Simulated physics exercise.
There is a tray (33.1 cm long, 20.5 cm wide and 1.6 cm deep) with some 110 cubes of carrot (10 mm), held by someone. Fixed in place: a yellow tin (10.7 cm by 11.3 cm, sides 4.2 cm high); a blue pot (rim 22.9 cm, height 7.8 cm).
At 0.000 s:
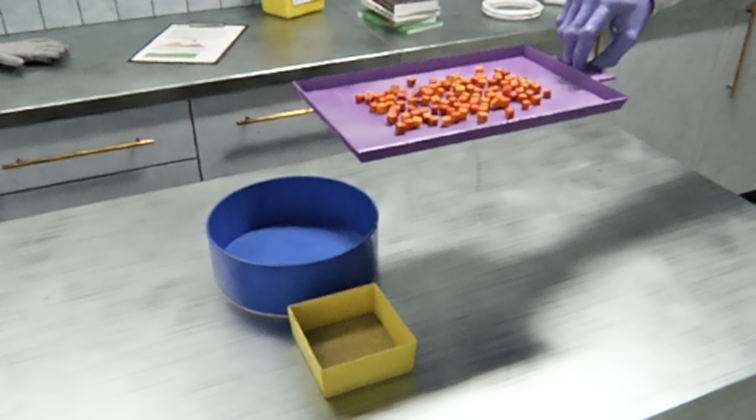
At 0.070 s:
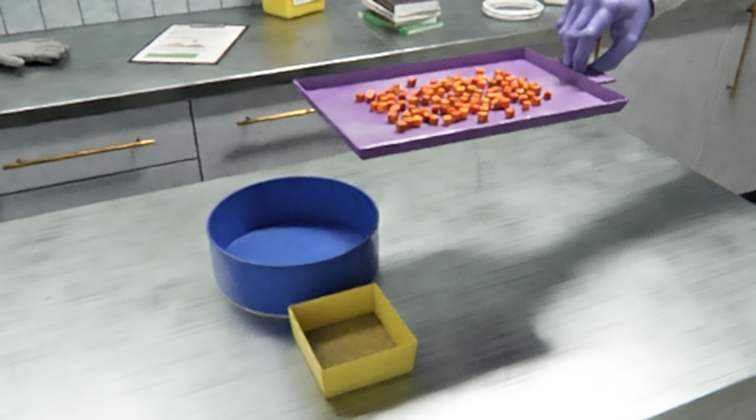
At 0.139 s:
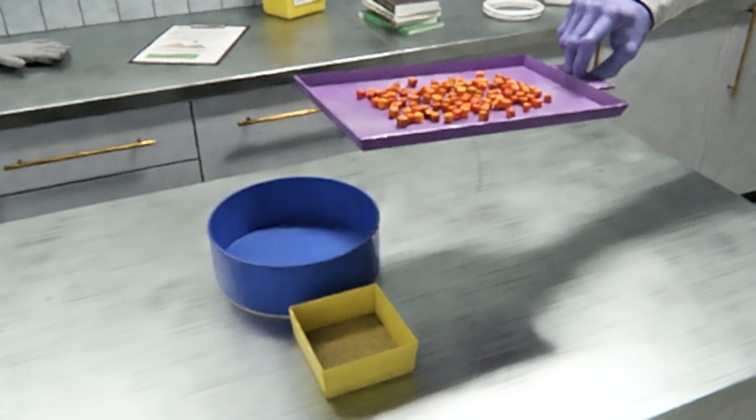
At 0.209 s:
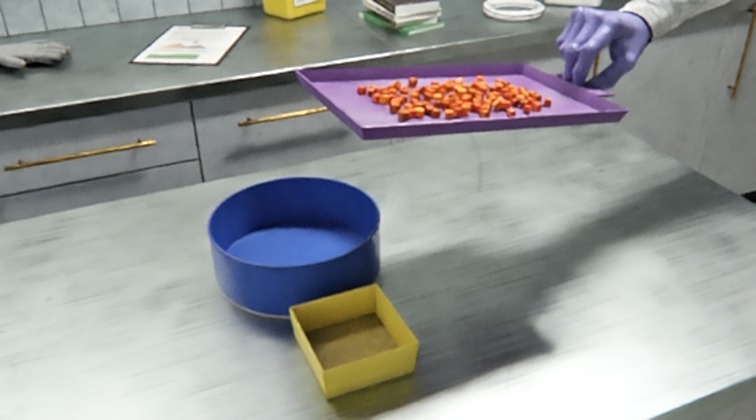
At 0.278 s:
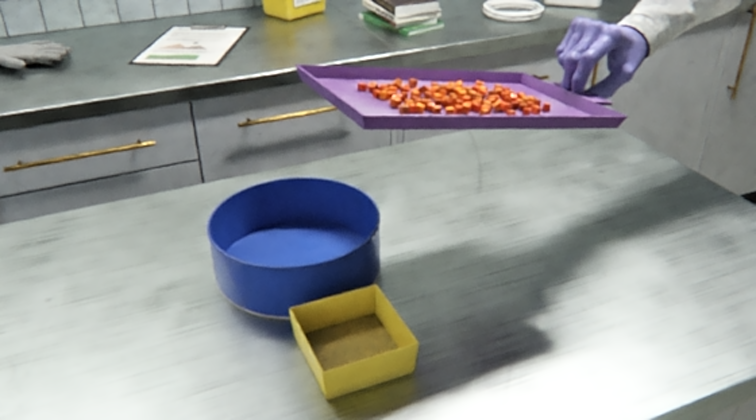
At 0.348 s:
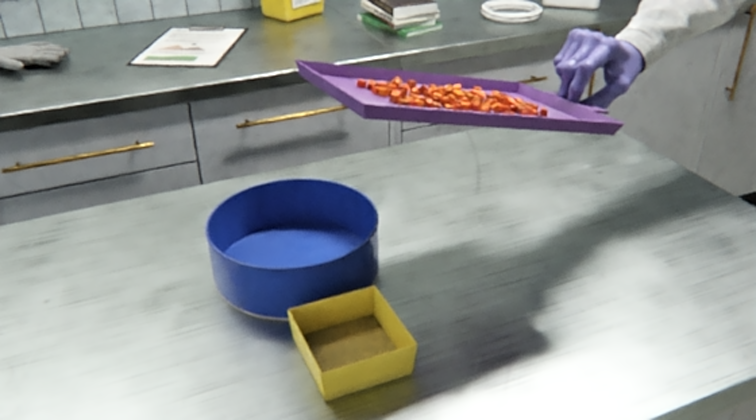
A gloved hand held a purple tray of small orange carrot cubes above a metal counter and gradually tilted it toward the back right, while a blue pot and a yellow tin sat still below.
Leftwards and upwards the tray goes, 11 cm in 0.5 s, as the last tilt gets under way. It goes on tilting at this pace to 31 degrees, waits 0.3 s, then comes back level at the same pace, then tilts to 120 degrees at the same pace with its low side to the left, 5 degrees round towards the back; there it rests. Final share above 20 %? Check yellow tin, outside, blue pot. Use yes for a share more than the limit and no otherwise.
Yellow tin: No; outside: Yes; blue pot: Yes.
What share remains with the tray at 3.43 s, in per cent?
About 25 per cent.
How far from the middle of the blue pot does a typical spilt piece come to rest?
I'd say close to 26 cm.
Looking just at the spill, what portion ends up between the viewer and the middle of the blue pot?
90 %.
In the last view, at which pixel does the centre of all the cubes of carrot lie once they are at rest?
At about (272, 286).
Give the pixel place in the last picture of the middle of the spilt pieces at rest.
The middle of the spilt pieces sits near (157, 363) in the last picture.
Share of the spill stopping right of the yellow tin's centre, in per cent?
Around 20 percent of the spill.
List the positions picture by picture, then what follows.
The first frame shows tray at (504, 123); tilt 0 degrees; leading edge at (322, 113); middle of the load at (450, 97); yellow tin at (350, 324); blue pot at (293, 216).
The second frame shows tray at (504, 123); tilt 1 degrees; leading edge at (323, 111); middle of the load at (451, 97).
The third frame shows tray at (506, 121); tilt 4 degrees; low side back right; leading edge at (324, 104); middle of the load at (451, 97).
The fourth frame shows tray at (507, 119); tilt 8 degrees; low side back right; leading edge at (325, 95); middle of the load at (452, 97).
The fifth frame shows tray at (507, 117); tilt 11 degrees; low side back right; leading edge at (326, 87); middle of the load at (452, 97).
The sixth frame shows tray at (507, 116); tilt 15 degrees; low side back right; leading edge at (326, 79); middle of the load at (451, 98); yellow tin at (350, 326); blue pot at (293, 219). It turns about 50 degrees a second.
After 1.53 s, tilt 7 degrees; tray 100 %; middle of all pieces on or above the table near (518, 83).
After 2.52 s, tilt 38 degrees; tray 100 %; middle of all pieces on or above the table near (356, 69).
After 3.43 s, tilt 86 degrees; tray 25 %, blue pot 45 %, outside 25 %; middle of all pieces on or above the table near (261, 276).
After 4.30 s, tilt 120 degrees; blue pot 65 %, outside 35 %; middle of all pieces on or above the table near (263, 294).
In the end, at 4.9 s, tray 0 %, blue pot 65 %, yellow tin 0 %, outside 35 %.
